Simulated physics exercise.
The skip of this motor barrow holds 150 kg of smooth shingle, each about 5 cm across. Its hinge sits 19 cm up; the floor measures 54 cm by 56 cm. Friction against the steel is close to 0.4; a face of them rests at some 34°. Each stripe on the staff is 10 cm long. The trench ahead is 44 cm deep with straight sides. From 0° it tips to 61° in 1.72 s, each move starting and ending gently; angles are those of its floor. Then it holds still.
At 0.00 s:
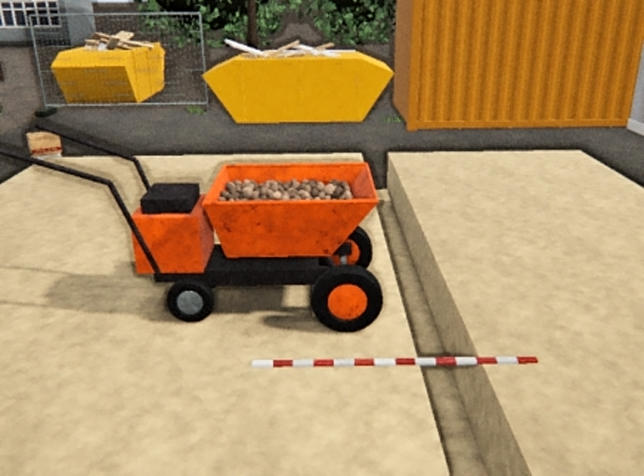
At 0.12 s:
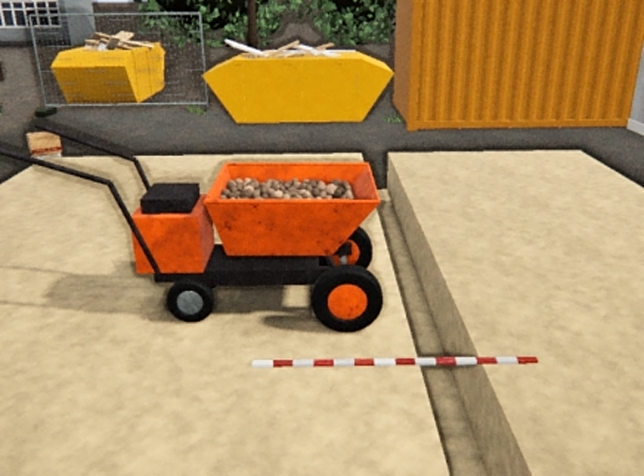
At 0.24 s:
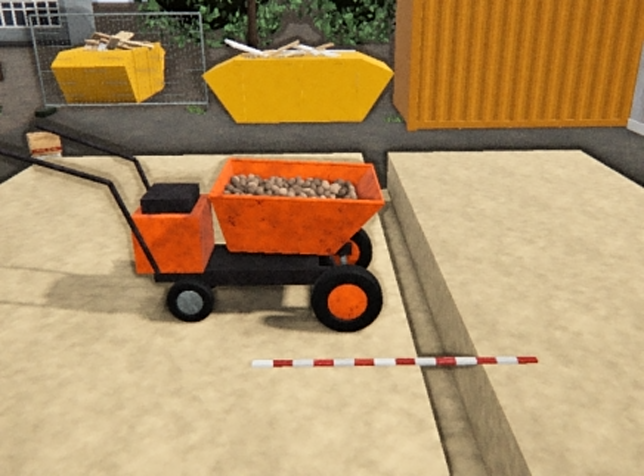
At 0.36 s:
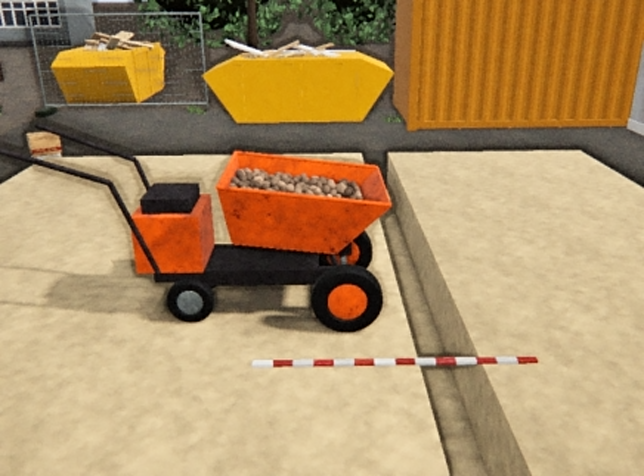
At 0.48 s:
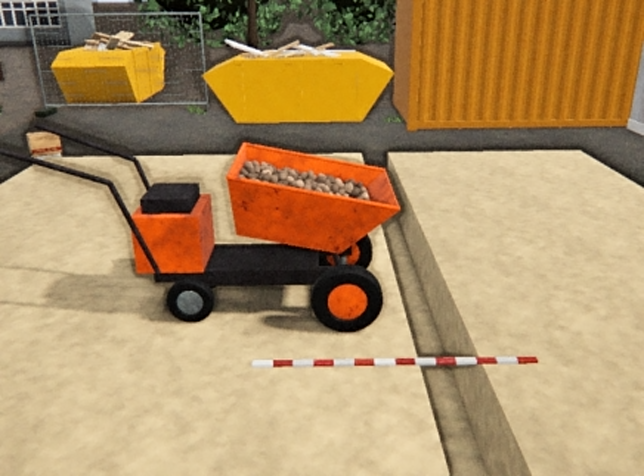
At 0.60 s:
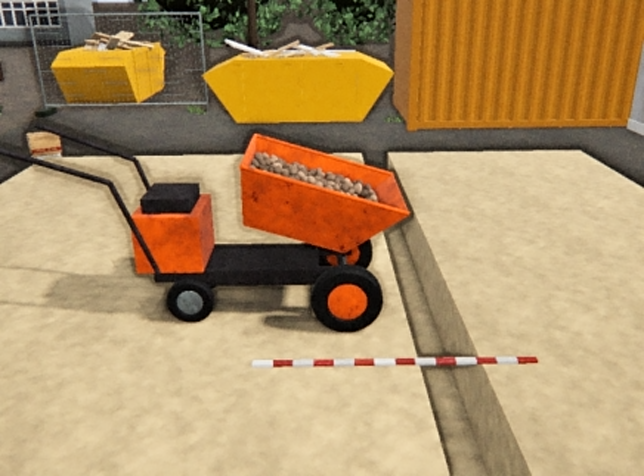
On a sandy building site, the orange skip of a small motor barrow, loaded with rounded stones, slowly tilted toward the trench on the right, its back end rising while the wheels stayed still.
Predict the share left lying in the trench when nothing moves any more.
Close to 36 in a hundred.
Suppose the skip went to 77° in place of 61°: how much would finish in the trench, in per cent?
It would be near 25 per cent.
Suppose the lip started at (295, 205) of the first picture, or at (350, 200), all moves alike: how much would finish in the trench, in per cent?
About 70 and 60 per cent.
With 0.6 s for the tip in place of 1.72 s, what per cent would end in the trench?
Then about 20 per cent.
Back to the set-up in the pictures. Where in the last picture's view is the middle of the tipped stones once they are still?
Near (473, 297).
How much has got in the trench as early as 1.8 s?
Some 5 per cent.
After 1.3 s the floor is at 51°; 100 % in the skip; the foremost stones are at (443, 238).
After 1.8 s the floor is at 61°; 66 % in the skip, 3 % in the trench, 31 % past the trench; the foremost stones are at (536, 303).
After 2.2 s the floor is at 61°; 43 % in the skip, 6 % in the trench, 51 % past the trench; the foremost stones are at (592, 300).
After 4.1 s the floor is at 61°; 11 % in the skip, 36 % in the trench, 53 % past the trench; the foremost stones are at (610, 284).
